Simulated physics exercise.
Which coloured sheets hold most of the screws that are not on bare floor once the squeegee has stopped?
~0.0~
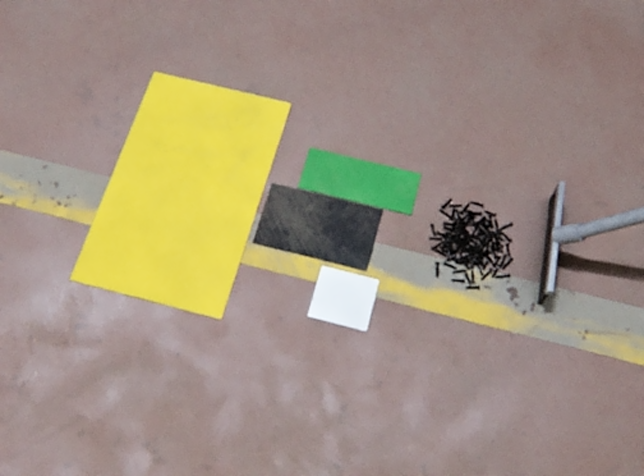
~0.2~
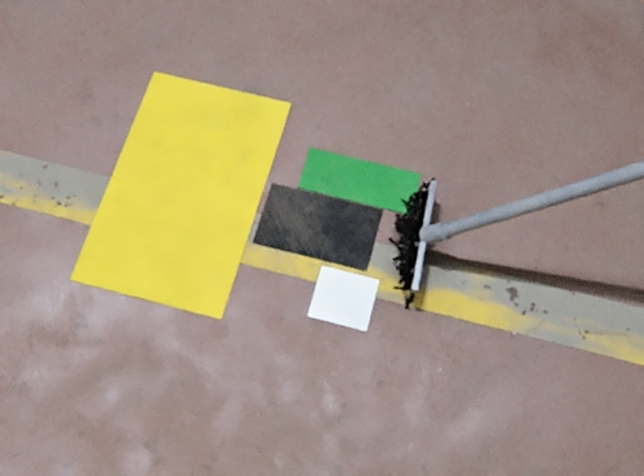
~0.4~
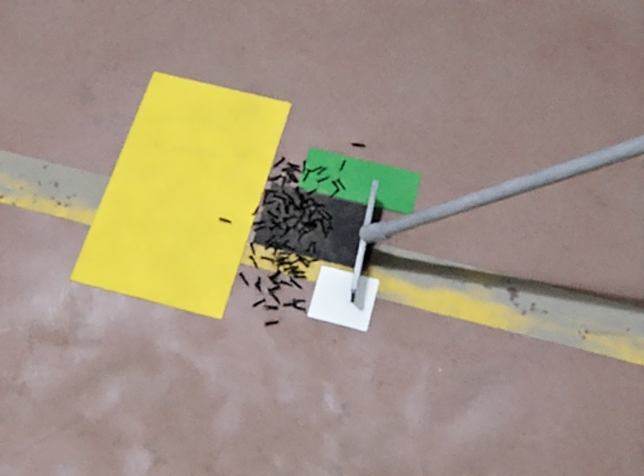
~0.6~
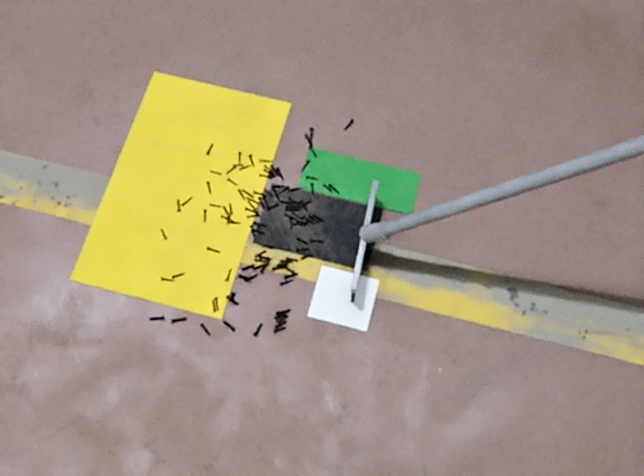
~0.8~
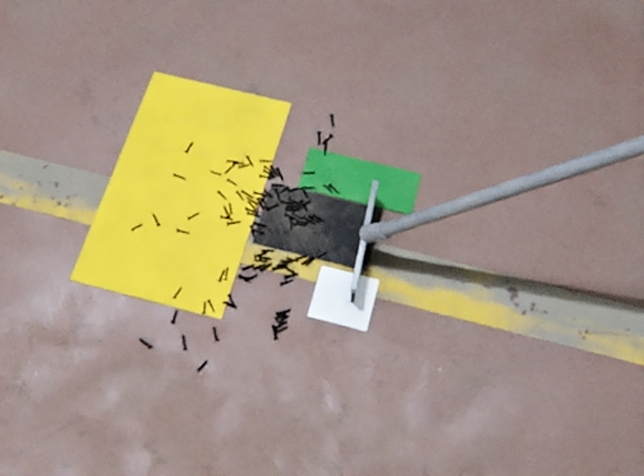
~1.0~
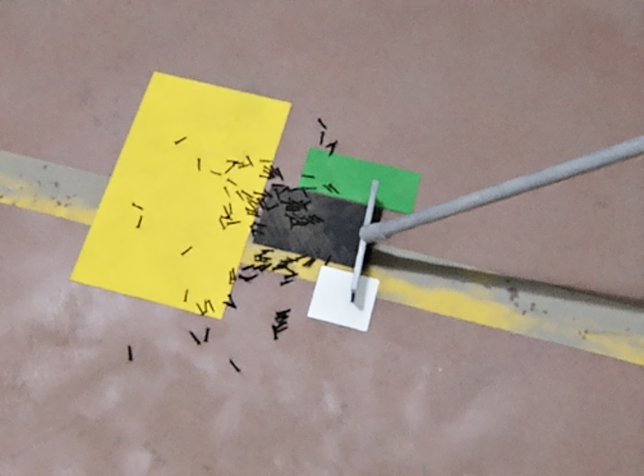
The yellow and black sheets each hold a good share of the screws. The green sheet has only a few, and the white one ends up with practically none.
